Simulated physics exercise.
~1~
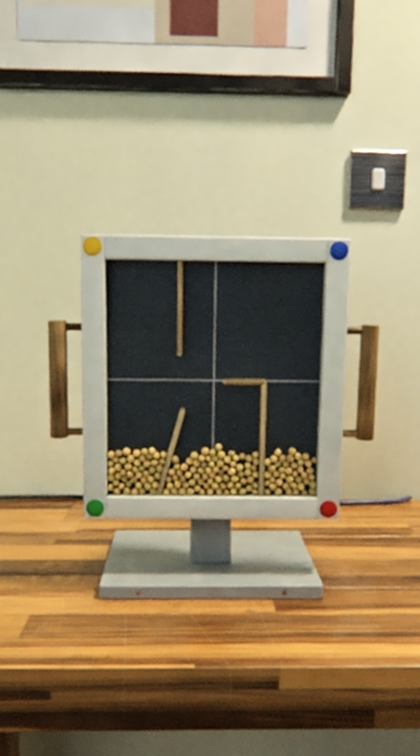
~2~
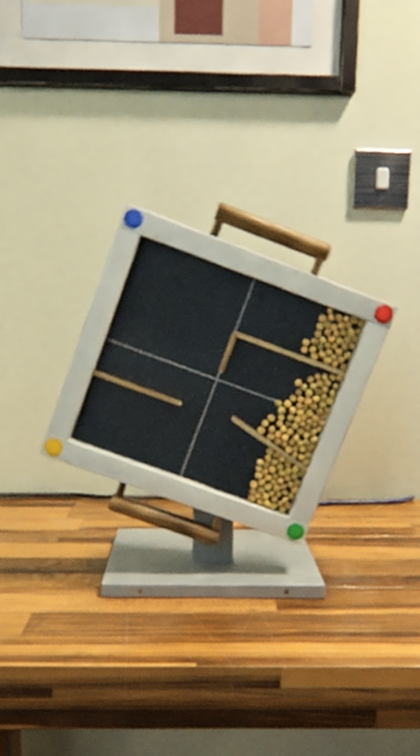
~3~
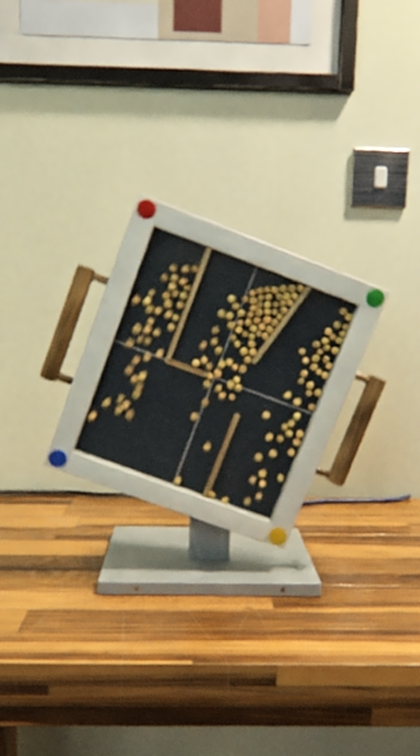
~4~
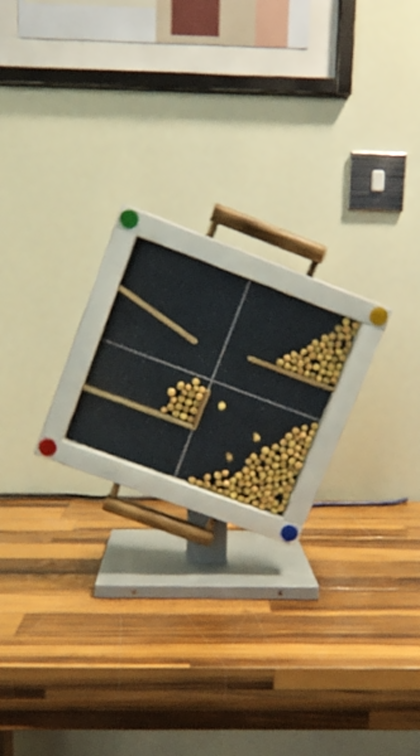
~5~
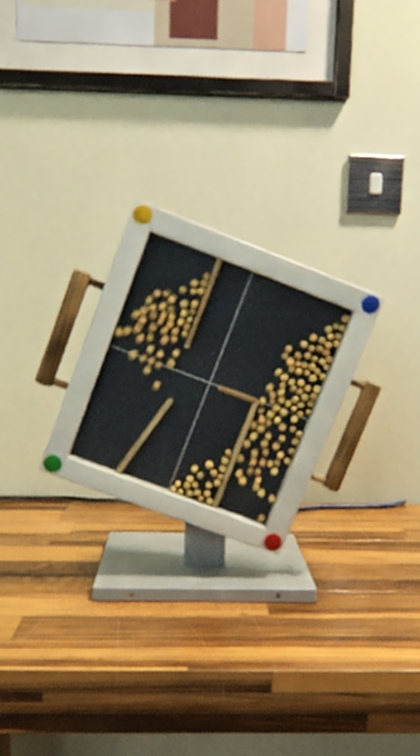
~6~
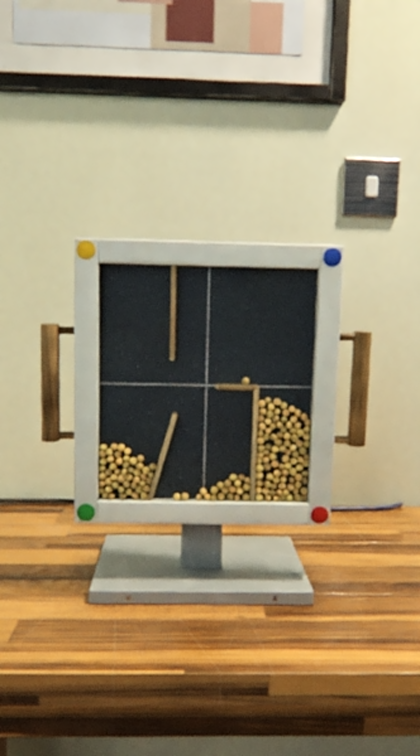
At the start, a square white-framed box stands upright on a grey stand, with pale beans lying in an even layer along the bottom between its fixed inner walls. The box turns counterclockwise, and the beans gather in a heap towards the right side. As it goes nearly upside down, they spill down in loose streams, some held between the walls above. Turning on, it leaves a large pile at the lower right and smaller ones resting on the walls. The beans tumble again as it swings back upright, settling mostly in the red quarter, with a smaller share in the green.
